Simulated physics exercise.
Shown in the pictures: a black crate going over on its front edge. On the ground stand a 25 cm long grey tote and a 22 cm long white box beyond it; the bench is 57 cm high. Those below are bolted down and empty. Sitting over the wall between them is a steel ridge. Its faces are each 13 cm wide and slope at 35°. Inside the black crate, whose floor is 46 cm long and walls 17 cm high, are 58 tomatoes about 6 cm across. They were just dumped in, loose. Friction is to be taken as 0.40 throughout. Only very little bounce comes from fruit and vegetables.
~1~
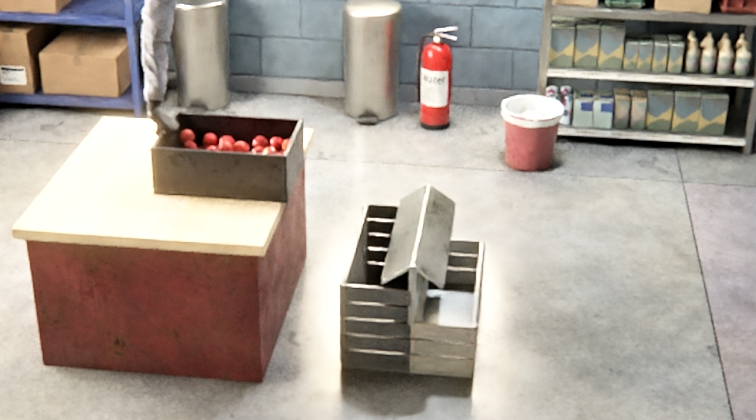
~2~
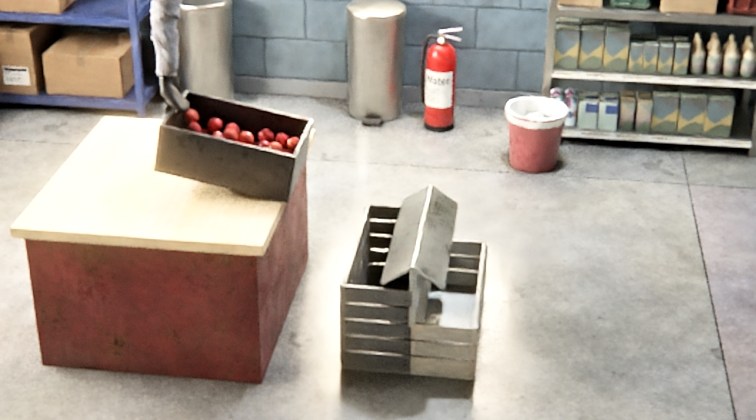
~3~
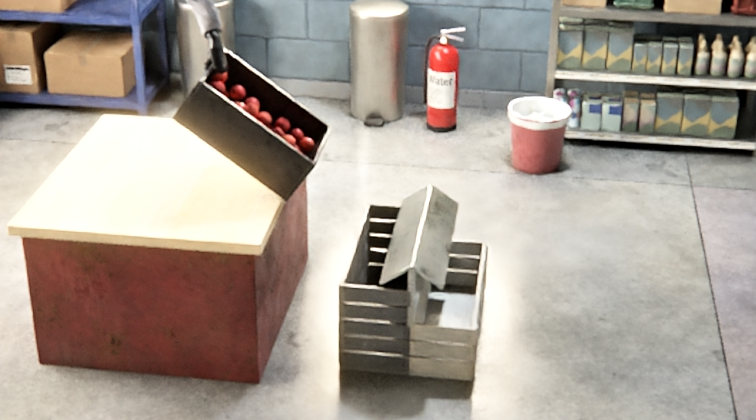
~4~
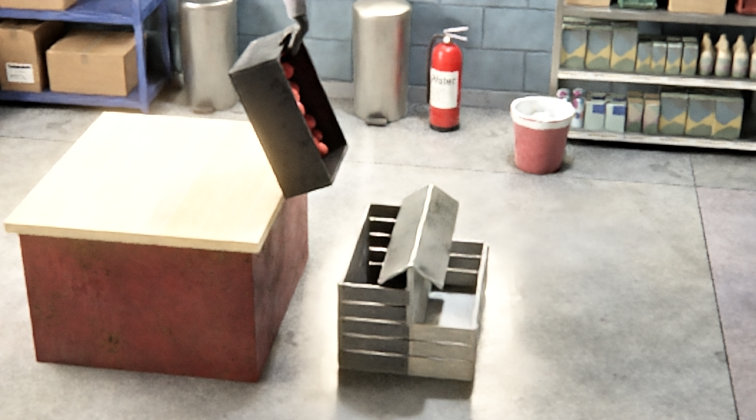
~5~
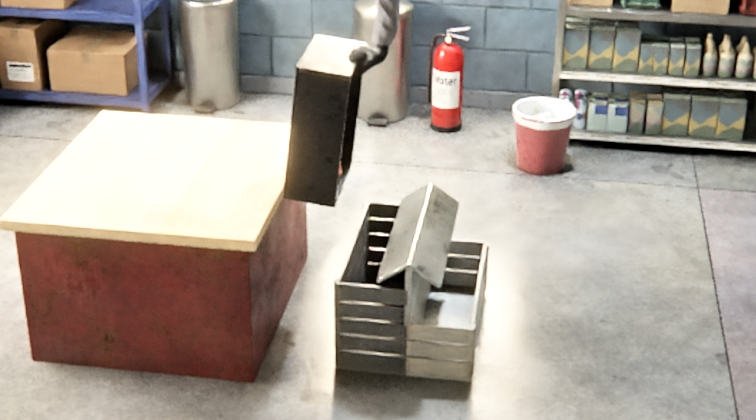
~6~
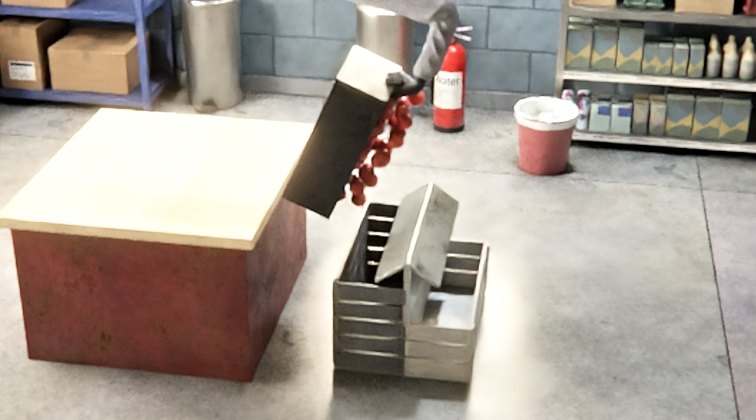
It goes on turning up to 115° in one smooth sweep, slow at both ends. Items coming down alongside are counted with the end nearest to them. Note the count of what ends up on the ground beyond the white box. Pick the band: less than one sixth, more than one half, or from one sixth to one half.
The band is from one sixth to one half.
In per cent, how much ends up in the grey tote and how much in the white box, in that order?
Roughly 60 % for the first place and 0 % for the second.
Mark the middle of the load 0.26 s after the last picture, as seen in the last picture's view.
Around (393, 262).
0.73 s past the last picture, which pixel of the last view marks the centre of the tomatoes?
Somewhere about (401, 319) in pixels.
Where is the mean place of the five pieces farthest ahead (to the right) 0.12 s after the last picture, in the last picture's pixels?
Centre: About (478, 198) px.
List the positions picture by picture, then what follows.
In the first frame (we follow the rim corner now nearest the camera), black crate at (283, 156); white box at (471, 327); tilt 0°; nothing out yet.
The second frame shows black crate at (292, 156); tilt 11°.
The third frame shows black crate at (313, 163); tilt 36°.
The fourth frame shows black crate at (332, 181); tilt 68°.
The fifth frame shows black crate at (335, 204); tilt 96°.
The sixth frame shows black crate at (331, 216); white box at (468, 329); tilt 113°; 17 out, the lowest tomato at (359, 199).
Then, 0.12 s after the last picture, tilt 115°; 8 still in the black crate, 4 in the grey tote and 46 in the air.
Then, 0.26 s after the last picture, tilt 115°; 19 in the grey tote, 7 on the ground beyond the white box and 32 in the air.
Then, 0.47 s after the last picture, tilt 115°; 33 in the grey tote, 22 on the ground beyond the white box and 3 in the air.
When it is over (0.73 s after the last picture), 34 in the grey tote, 1 on the ground short of the grey tote and 23 on the ground beyond the white box. Asked share, 23 of 58, 40 per cent.
